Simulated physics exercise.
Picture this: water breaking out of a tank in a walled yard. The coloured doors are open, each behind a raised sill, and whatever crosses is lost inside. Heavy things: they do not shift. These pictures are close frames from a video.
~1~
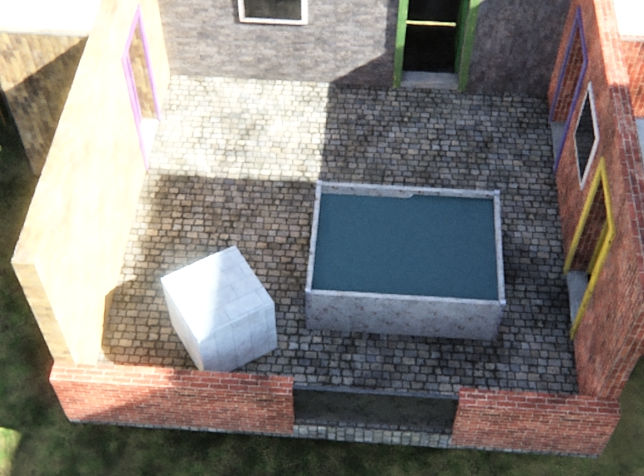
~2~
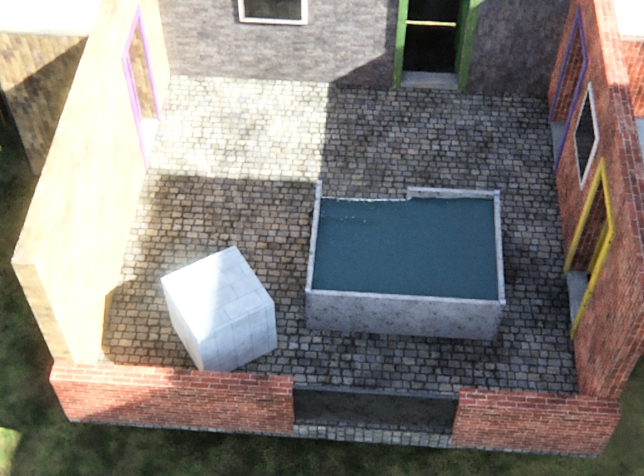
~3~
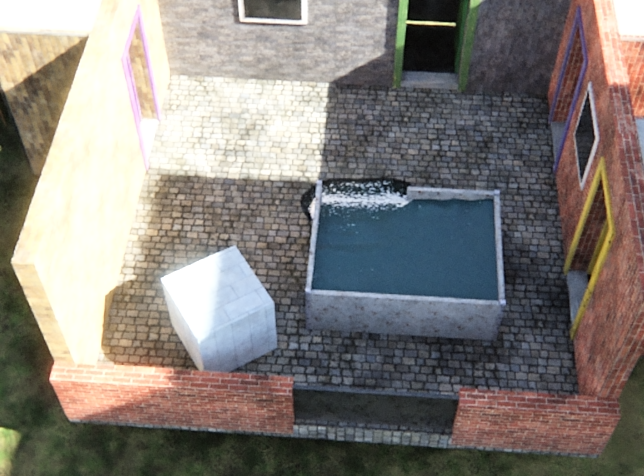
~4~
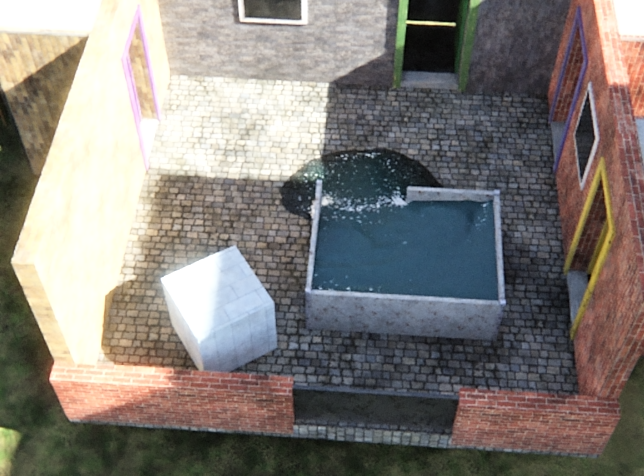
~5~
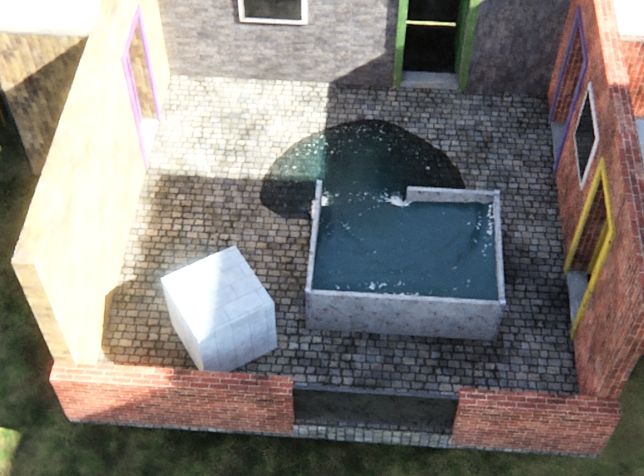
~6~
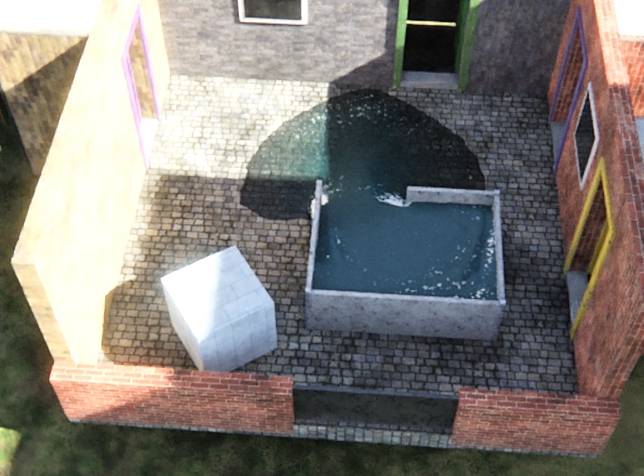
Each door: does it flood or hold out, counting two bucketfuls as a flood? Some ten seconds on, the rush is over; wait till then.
Purple door floods, green door floods, blue door floods, yellow door holds out.
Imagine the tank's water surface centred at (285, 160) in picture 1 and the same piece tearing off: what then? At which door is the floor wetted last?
The yellow one.
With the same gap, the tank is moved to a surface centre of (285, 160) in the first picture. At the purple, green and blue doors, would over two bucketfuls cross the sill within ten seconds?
As I see it, the purple door runs past the limit, the green door remains below and the blue door runs past the limit.
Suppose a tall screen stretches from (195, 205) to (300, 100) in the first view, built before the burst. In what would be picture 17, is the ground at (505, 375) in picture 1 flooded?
I'd say it ends up unwetted.
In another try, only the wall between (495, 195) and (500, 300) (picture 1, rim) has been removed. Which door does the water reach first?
The door marked yellow is first in line.
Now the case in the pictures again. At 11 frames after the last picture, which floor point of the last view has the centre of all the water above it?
The balance point is around (366, 203).
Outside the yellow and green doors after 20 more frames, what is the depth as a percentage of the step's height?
Readings, in sequence: 0 percent and 170 percent.
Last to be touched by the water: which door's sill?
The door marked yellow.
A moment on, water covers 35 % of the floor; the purple door not reached, the green door under two buckets in, the blue door not reached, the yellow door not reached.
Next, water covers 40 % of the floor; the purple door wet at the sill, nothing in, the green door over two buckets in, the blue door wet at the sill, nothing in, the yellow door not reached.
Then, water covers 55 % of the floor; the purple door over two buckets in, the green door far over two buckets in, the blue door under two buckets in, the yellow door not reached.
Later, water covers 85 % of the floor; the purple door far over two buckets in, the green door far over two buckets in, the blue door over two buckets in, the yellow door wet at the sill, nothing in.
In the end, water covers 100 % of the floor; the purple door far over two buckets in, the green door far over two buckets in, the blue door far over two buckets in, the yellow door wet at the sill, nothing in.
